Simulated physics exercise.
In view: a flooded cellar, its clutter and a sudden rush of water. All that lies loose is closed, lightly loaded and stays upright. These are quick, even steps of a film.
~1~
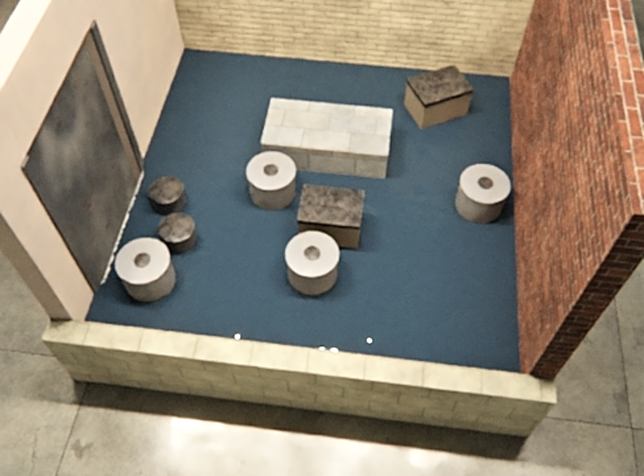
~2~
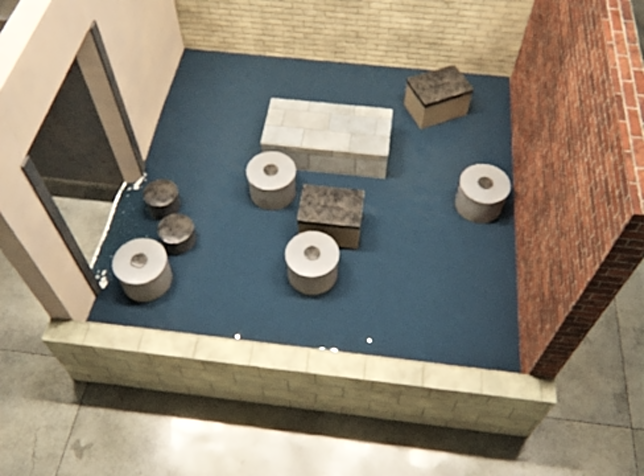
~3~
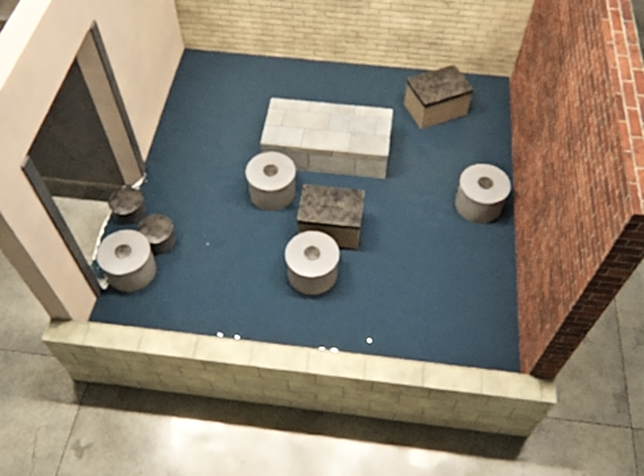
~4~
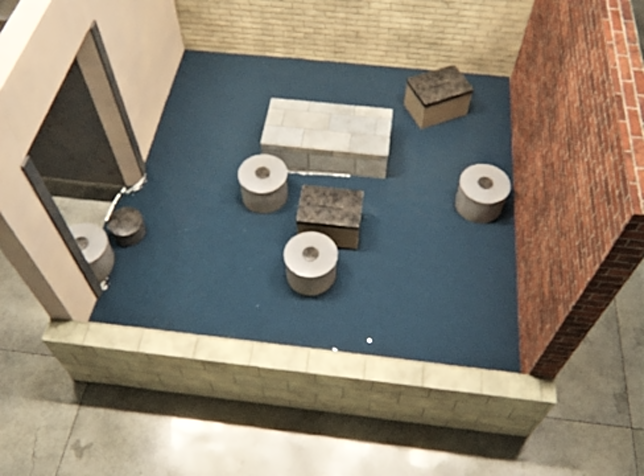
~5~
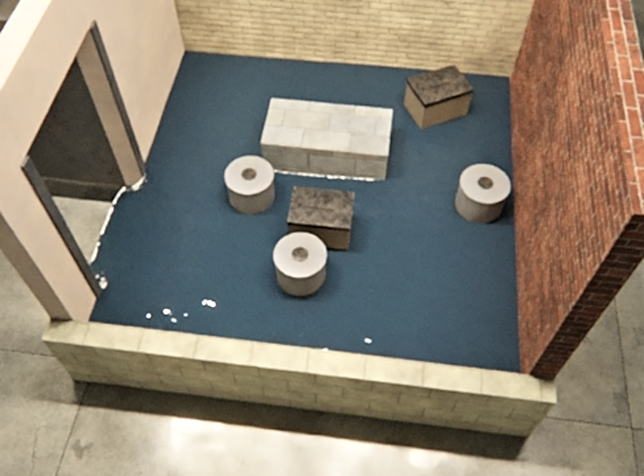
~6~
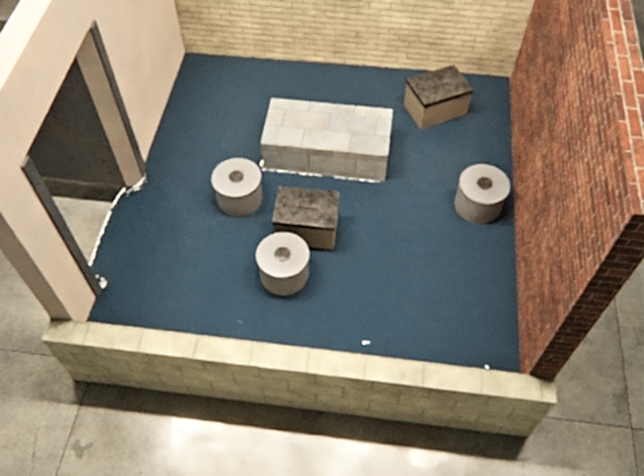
In a flooded cellar, a door opens and nearby objects drift out before others shift left.
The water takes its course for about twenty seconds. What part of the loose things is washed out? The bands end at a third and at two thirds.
That comes to at least two thirds.
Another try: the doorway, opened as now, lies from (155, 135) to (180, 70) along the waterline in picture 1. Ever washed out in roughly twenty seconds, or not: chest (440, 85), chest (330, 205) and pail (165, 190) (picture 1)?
One after the other: Through, washed out, out.
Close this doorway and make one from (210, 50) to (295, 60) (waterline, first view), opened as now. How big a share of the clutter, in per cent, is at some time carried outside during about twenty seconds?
Some 80 per cent.
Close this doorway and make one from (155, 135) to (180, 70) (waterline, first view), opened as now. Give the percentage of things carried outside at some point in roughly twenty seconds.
Close to 90 %.
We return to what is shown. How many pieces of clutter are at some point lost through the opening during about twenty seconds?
It comes to 6.
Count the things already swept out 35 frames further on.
I count 6.
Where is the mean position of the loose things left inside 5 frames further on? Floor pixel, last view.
Roughly at (291, 225).
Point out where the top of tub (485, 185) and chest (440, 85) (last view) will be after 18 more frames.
Roughly at (429, 240) and (411, 104).
A moment on, 3 of 8 are out; 5 afloat.
Next, 6 of 8 are out; 2 afloat.
Later, 6 of 8 are out; 2 afloat.
In the end, 6 of 8 are out; 2 afloat.
